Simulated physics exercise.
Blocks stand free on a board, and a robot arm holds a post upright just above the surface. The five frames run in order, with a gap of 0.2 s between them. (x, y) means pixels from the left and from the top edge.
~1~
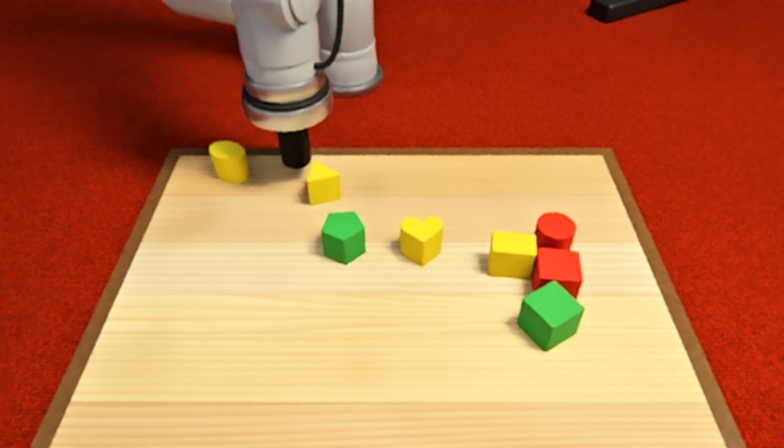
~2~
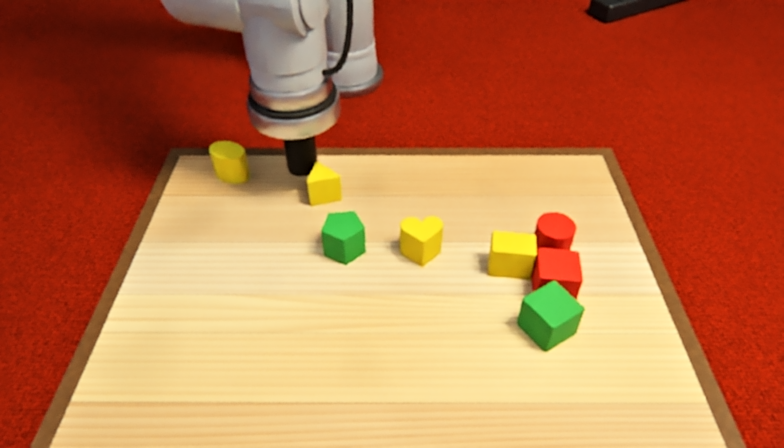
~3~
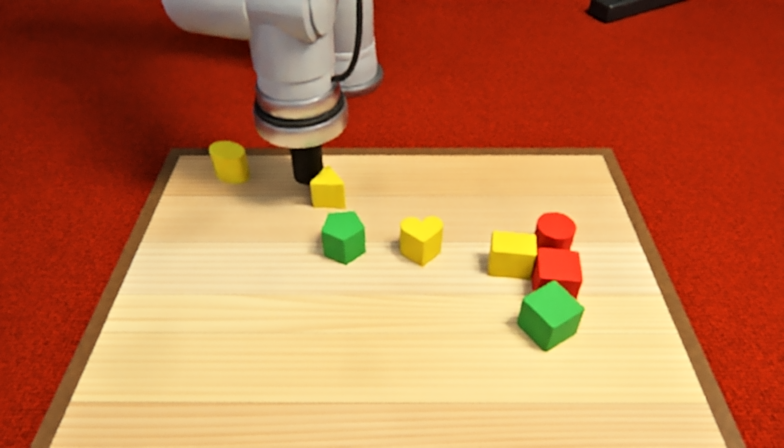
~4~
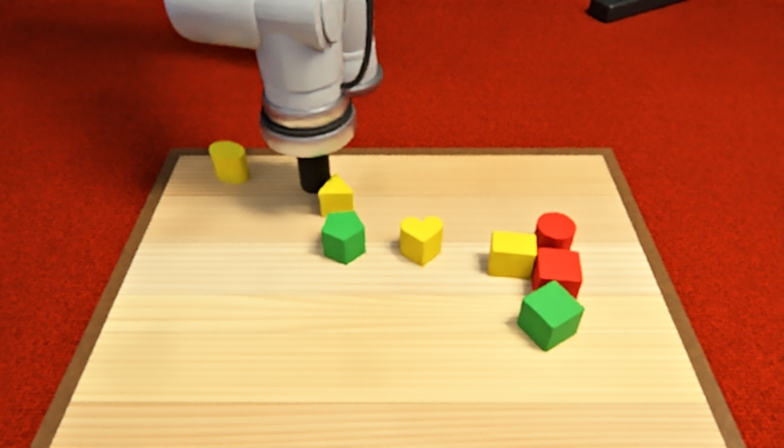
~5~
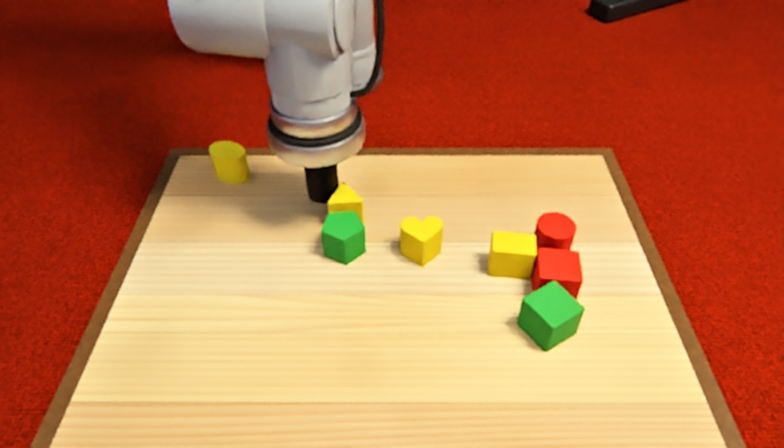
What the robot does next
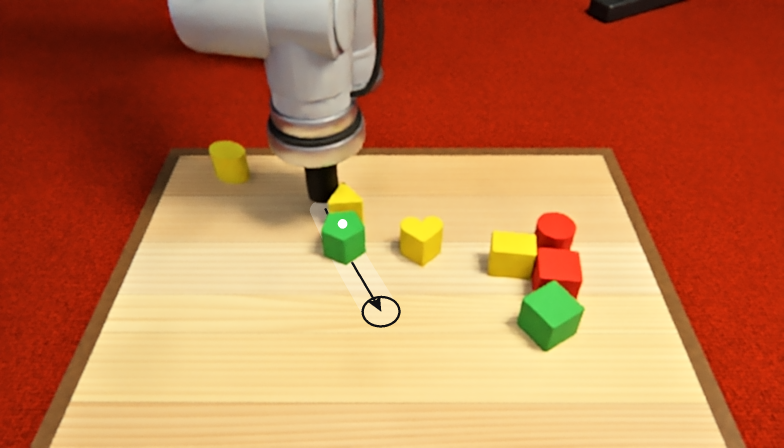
A robot arm holds a black post upright over a pale wooden board on a red surface, seen from a fixed, raised view. A yellow cylinder and triangular block sit at upper left, a green pentagonal block and yellow heart nearer the middle, and yellow, red and green blocks at right. The post moves right and nearer, pushing the triangular block toward the green pentagonal block.
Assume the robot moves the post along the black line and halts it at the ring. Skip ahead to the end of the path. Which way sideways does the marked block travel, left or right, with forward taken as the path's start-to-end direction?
It moves over to the left.
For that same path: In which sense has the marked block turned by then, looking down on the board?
Anticlockwise, looking down.
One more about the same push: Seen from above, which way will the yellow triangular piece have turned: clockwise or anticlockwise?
Anticlockwise, looking down.
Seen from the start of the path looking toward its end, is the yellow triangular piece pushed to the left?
Final answer: Yes.
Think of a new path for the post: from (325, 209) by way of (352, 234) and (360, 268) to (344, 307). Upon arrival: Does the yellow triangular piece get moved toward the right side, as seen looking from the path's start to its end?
No, that is not how it ends up.
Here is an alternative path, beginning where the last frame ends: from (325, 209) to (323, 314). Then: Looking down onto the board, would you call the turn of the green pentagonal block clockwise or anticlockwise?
From overhead, anticlockwise.
Drawn move, from (325, 209) to (381, 311); the dot is on the green pentagonal block.
On the path given first. One third of the way, post (339, 224); green pentagonal block (354, 239); yellow triangular piece (367, 211), turned 40° anticlockwise.
Two thirds of the way, post (358, 259); green pentagonal block (384, 269), turned 35° anticlockwise; yellow triangular piece (368, 212), turned 45° anticlockwise.
At the end, post (381, 296); green pentagonal block (419, 298), turned 75° anticlockwise; yellow triangular piece (368, 212), turned 45° anticlockwise; yellow heart block still.
